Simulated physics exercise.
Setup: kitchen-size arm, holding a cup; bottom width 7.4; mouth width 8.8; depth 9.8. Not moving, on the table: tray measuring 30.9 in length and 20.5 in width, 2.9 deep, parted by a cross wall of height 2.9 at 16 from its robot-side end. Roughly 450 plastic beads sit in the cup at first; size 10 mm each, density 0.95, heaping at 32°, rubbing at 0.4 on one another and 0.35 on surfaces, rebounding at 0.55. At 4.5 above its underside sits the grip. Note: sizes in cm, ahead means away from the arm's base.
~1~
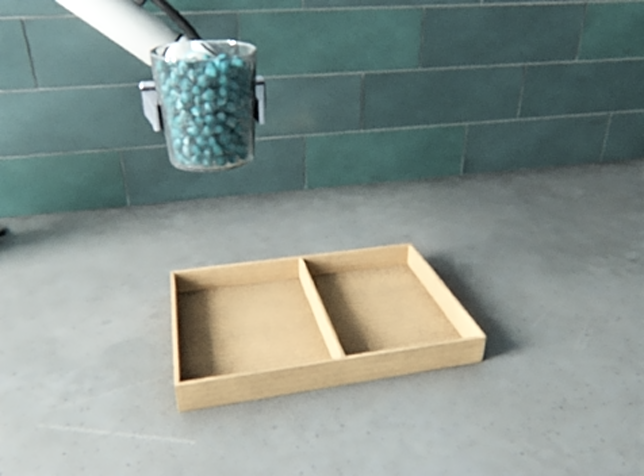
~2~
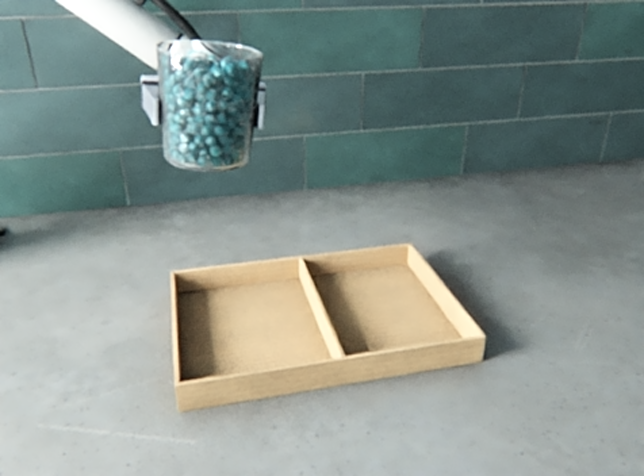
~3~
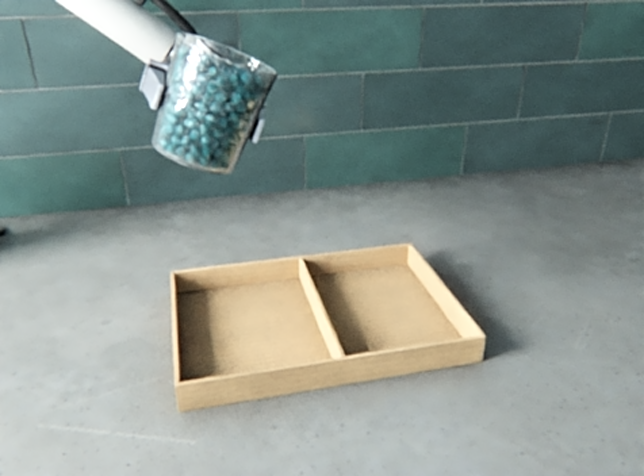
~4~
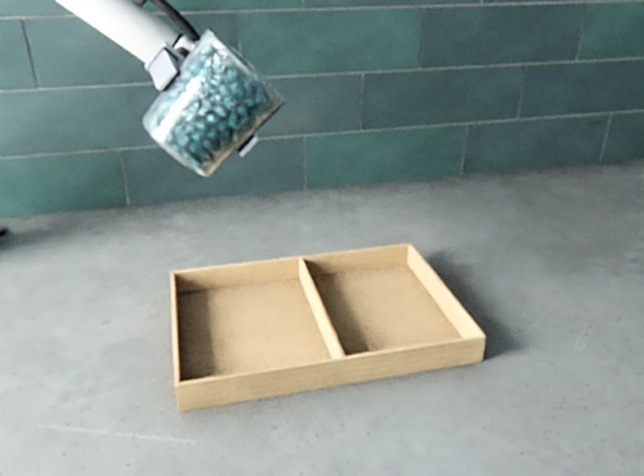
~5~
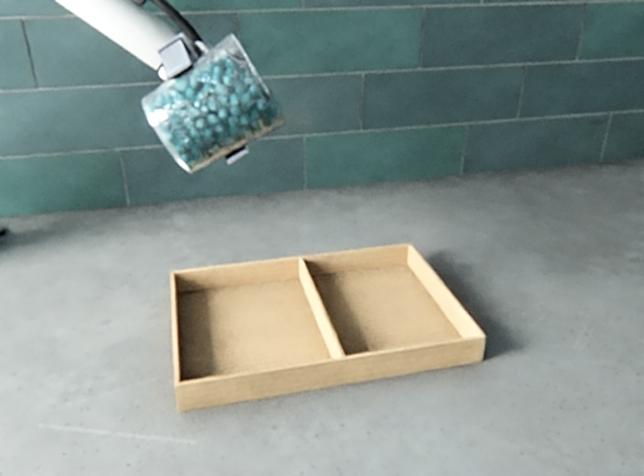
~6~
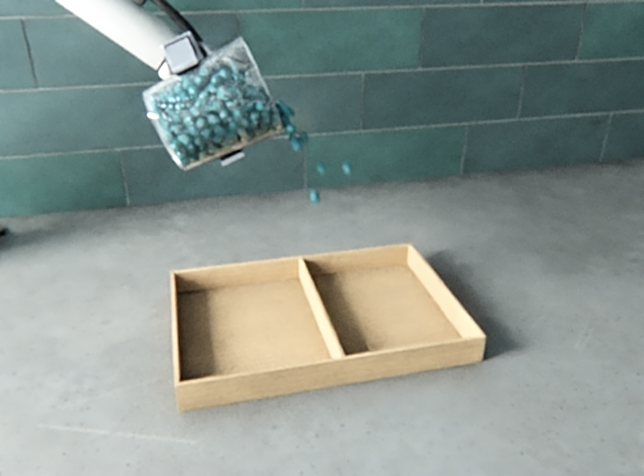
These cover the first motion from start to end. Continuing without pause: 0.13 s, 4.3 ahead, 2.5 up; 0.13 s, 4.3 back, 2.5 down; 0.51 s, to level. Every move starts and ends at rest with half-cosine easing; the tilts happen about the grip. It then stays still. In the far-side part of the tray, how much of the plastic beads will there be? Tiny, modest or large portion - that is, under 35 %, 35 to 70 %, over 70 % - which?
A modest portion.
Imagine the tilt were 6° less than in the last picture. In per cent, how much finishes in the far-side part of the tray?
Close to 30 in a hundred, I'd say.
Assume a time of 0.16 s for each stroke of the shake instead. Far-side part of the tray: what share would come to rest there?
In that case about 25 in a hundred.
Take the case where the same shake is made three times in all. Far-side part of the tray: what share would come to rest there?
It would come to about 60 %.
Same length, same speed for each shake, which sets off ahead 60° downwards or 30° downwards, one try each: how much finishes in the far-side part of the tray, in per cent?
You'd get about 10 per cent with the first setting and about 15 per cent with the second.
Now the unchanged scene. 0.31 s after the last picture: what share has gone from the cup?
Roughly 50 per cent by then.
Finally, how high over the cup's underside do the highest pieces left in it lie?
Roughly 7.0 centimetres.
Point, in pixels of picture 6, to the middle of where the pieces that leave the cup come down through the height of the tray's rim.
Close to pixel (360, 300).
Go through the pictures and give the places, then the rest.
The first picture shows cup middle at (208, 107), level; upper third of the load around (206, 78), from x 160 to 250, top at y 60; 454 in the cup.
The second picture shows cup middle at (209, 107), tilted 6° forward; upper third of the load around (206, 78), from x 165 to 250, top at y 60.
The third picture shows cup middle at (210, 107), tilted 23° forward; upper third of the load around (210, 80), from x 165 to 260, top at y 55.
The fourth picture shows cup middle at (212, 108), tilted 45° forward; upper third of the load around (215, 84), from x 155 to 265, top at y 50.
The fifth picture shows cup middle at (213, 109), tilted 62° forward; upper third of the load around (215, 89), from x 155 to 275, top at y 60.
The sixth picture shows cup middle at (213, 110), tilted 68° forward; upper third of the load around (209, 93), from x 155 to 350, top at y 70; 446 in the cup, 8 in flight or on a rim.
Then, 0.31 s after the last picture, tilted 67° forward, highest piece 27 above the table; 223 in the cup, 11 in the far-side part, 2 in the robot-side part, 218 in flight or on a rim.
Then, 0.62 s after the last picture, tilted 14° forward, highest piece 30 above the table; 209 in the cup, 203 in the far-side part, 24 in the robot-side part, 11 on the table or floor, 7 in flight or on a rim.
Then, 0.97 s after the last picture, level, highest piece 28 above the table; 209 in the cup, 205 in the far-side part, 23 in the robot-side part, 16 on the table or floor, 1 in flight or on a rim.
Then, 2.02 s after the last picture, level, highest piece 28 above the table; 209 in the cup, 205 in the far-side part, 24 in the robot-side part, 16 on the table or floor.
Final count, 209 in the cup, 205 in the far-side part, 24 in the robot-side part, 16 on the table or floor. That is 45 % in the far-side part of the tray.
